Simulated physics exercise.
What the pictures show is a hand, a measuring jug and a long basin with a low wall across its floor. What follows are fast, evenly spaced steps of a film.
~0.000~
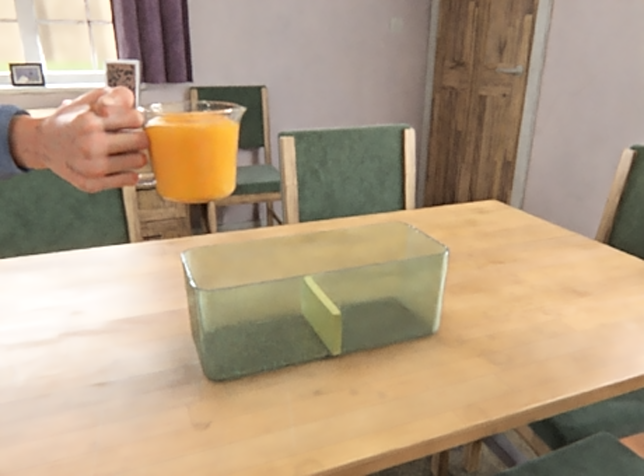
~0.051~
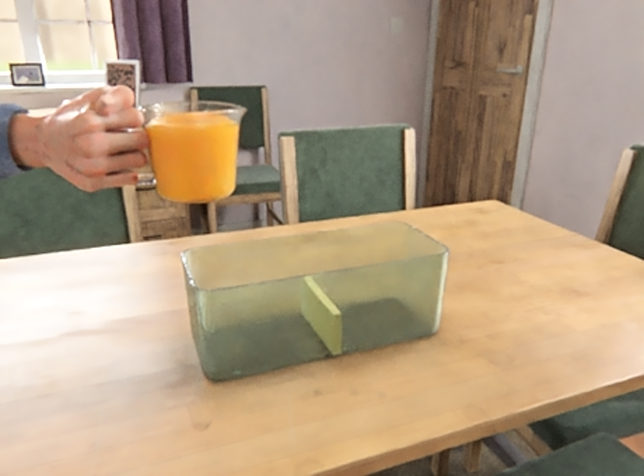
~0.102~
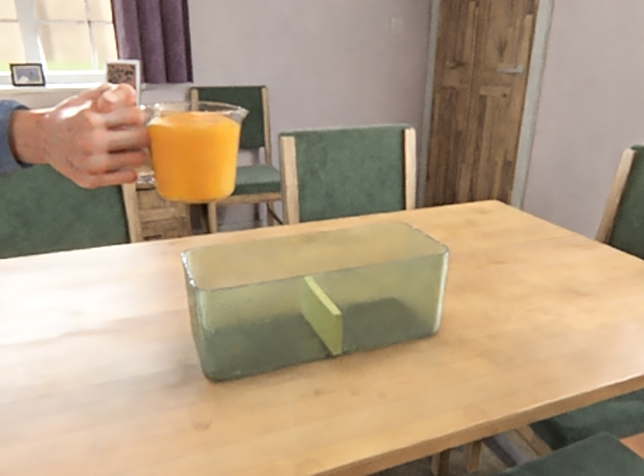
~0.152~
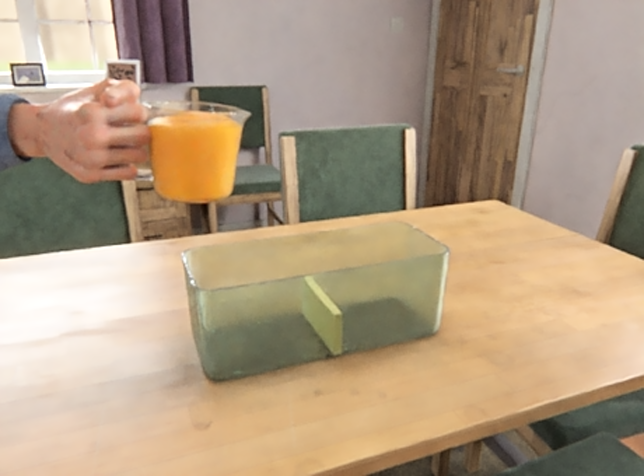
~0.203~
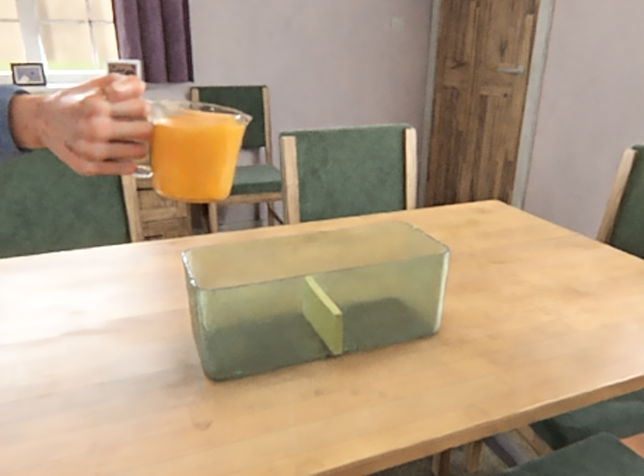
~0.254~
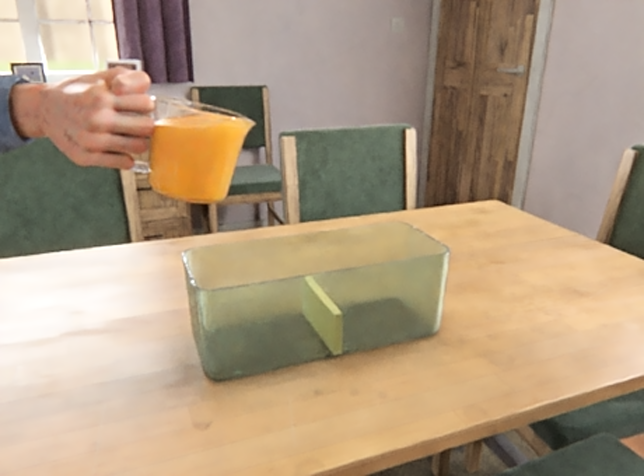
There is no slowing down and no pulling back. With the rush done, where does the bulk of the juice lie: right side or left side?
The left-side portion is fullest.
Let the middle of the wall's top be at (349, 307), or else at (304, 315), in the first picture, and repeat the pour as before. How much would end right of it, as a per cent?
First try close to 10 percent, second try close to 60 percent.
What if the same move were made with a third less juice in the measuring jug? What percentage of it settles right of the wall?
0 per cent or so.
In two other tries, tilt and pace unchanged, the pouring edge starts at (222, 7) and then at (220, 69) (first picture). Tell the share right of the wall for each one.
Roughly 15 percent on the first try and 0 percent on the second.
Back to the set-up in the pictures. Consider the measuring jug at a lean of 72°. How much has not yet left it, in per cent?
Near 65 percent is still in there.
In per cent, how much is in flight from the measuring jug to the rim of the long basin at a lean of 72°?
About 25 per cent.
By 0.65 s the tilt is 72° and 67 per cent is still to pour, 10 is left of the wall and 0 right of it.
By 0.94 s the tilt is 104° and 12 per cent is still to pour, 63 is left of the wall and 9 right of it.
By 1.24 s the tilt is 108° and 0 per cent is still to pour, 87 is left of the wall and 9 right of it.
By 1.57 s the tilt is 108° and 0 per cent is still to pour, 88 is left of the wall and 10 right of it.
At rest 88 per cent lies left of the wall, 10 right of it and 2 outside.
